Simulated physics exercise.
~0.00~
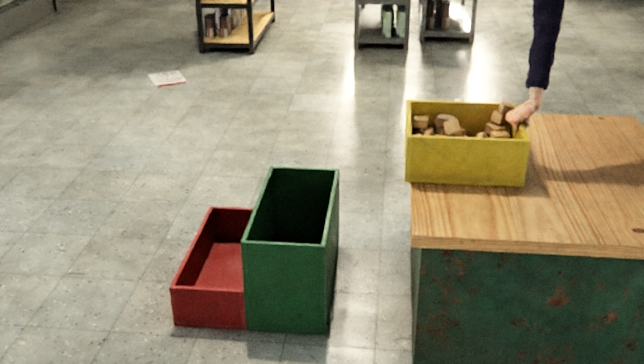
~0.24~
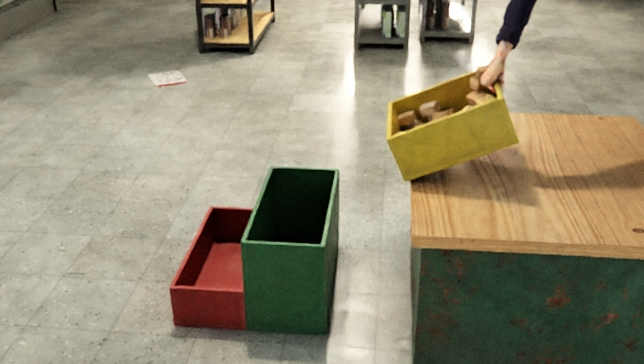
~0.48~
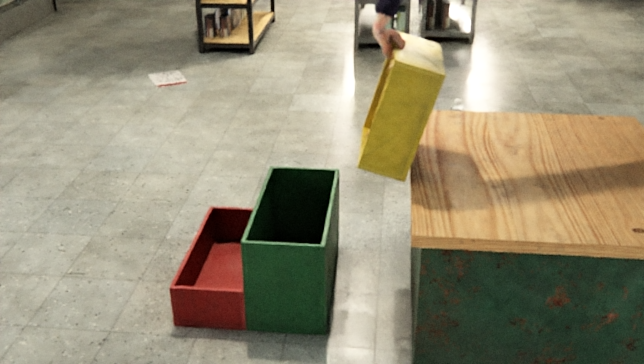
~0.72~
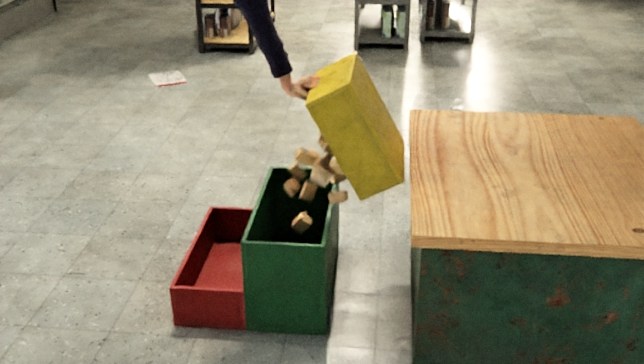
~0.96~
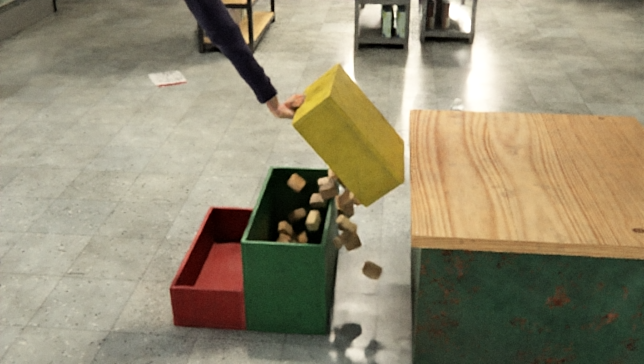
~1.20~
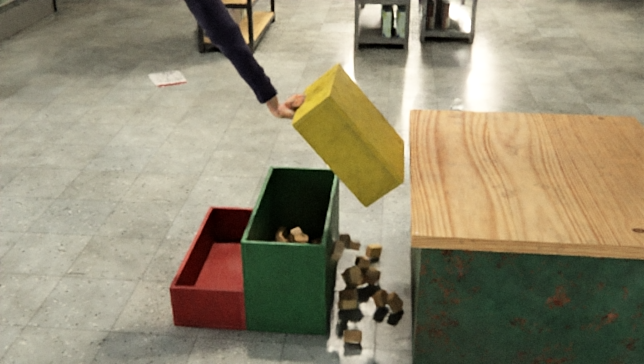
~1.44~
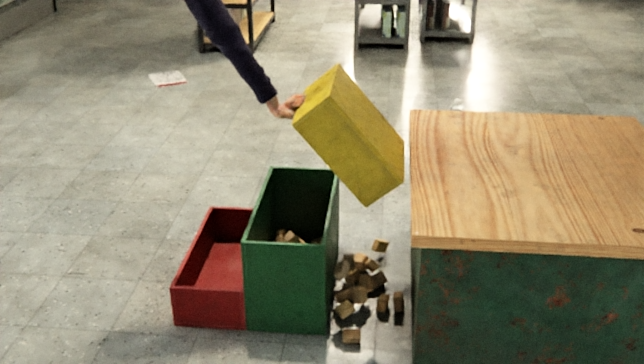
The video shows a hand lifting a yellow tote of small wooden blocks off a bench, moving it left and tipping it over a green trough beside a red tote. Some blocks land in the trough, while others spill onto the floor between it and the bench.
